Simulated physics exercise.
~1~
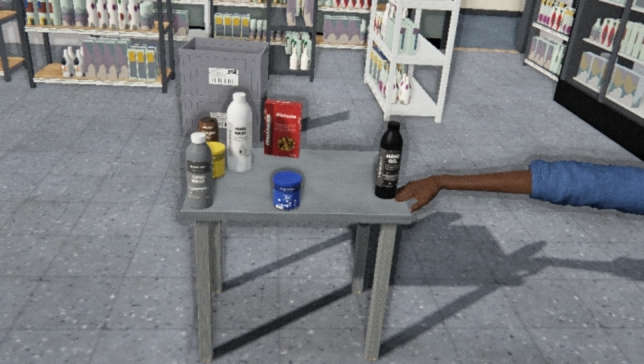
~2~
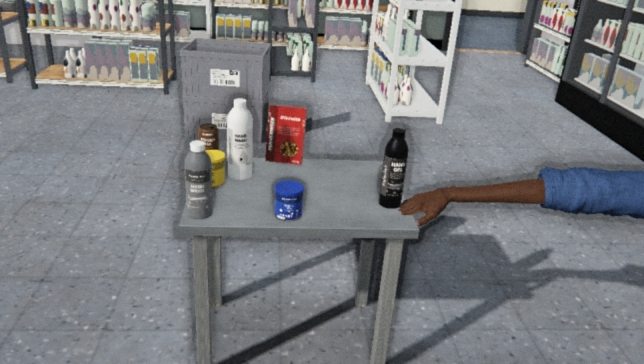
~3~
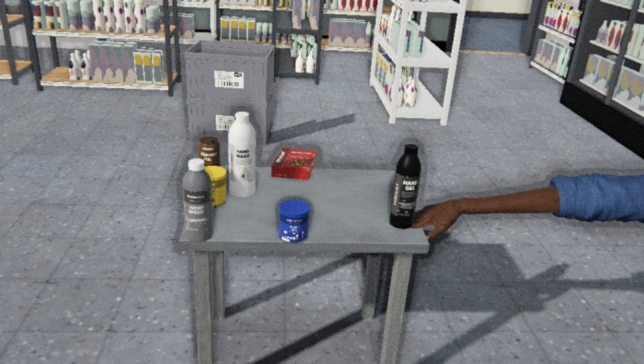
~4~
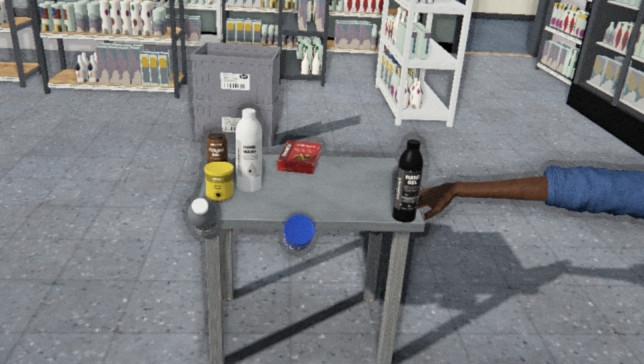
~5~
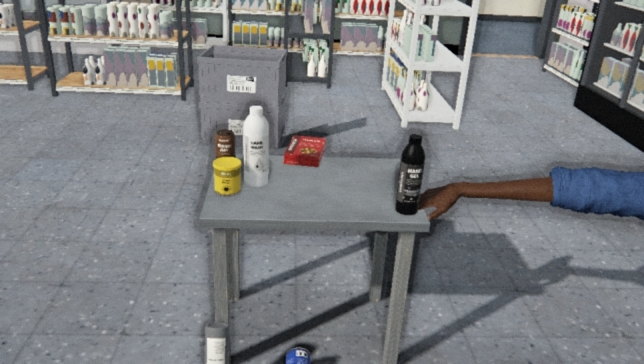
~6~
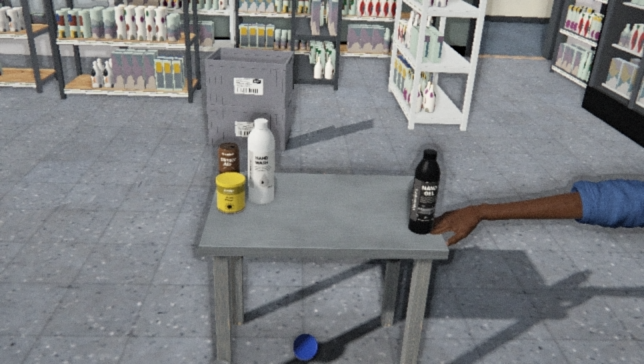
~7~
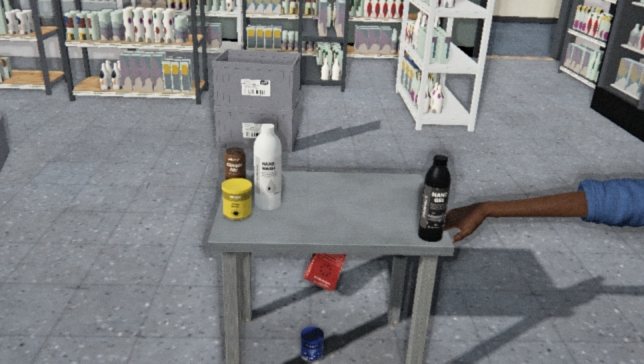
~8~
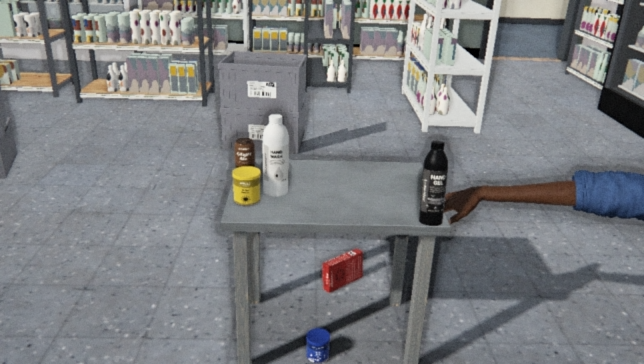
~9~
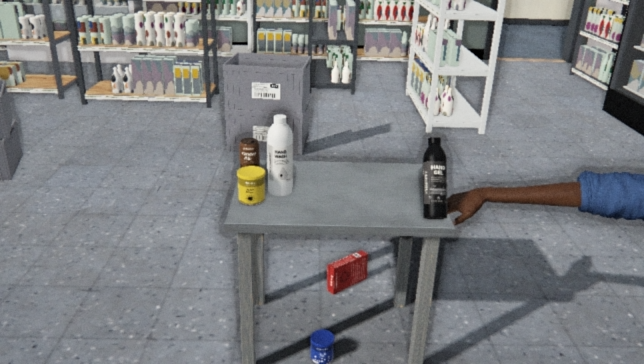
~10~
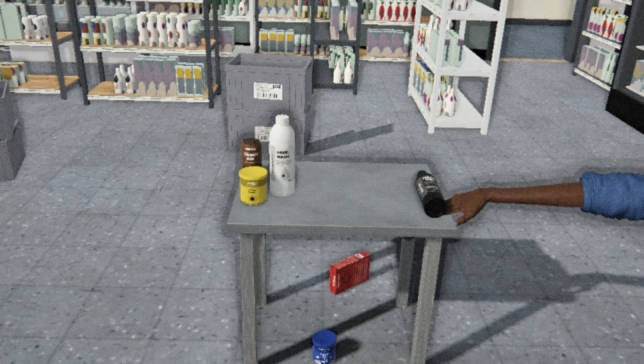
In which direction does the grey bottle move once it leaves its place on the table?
It moves down, dropping past the near edge of the table towards the floor.
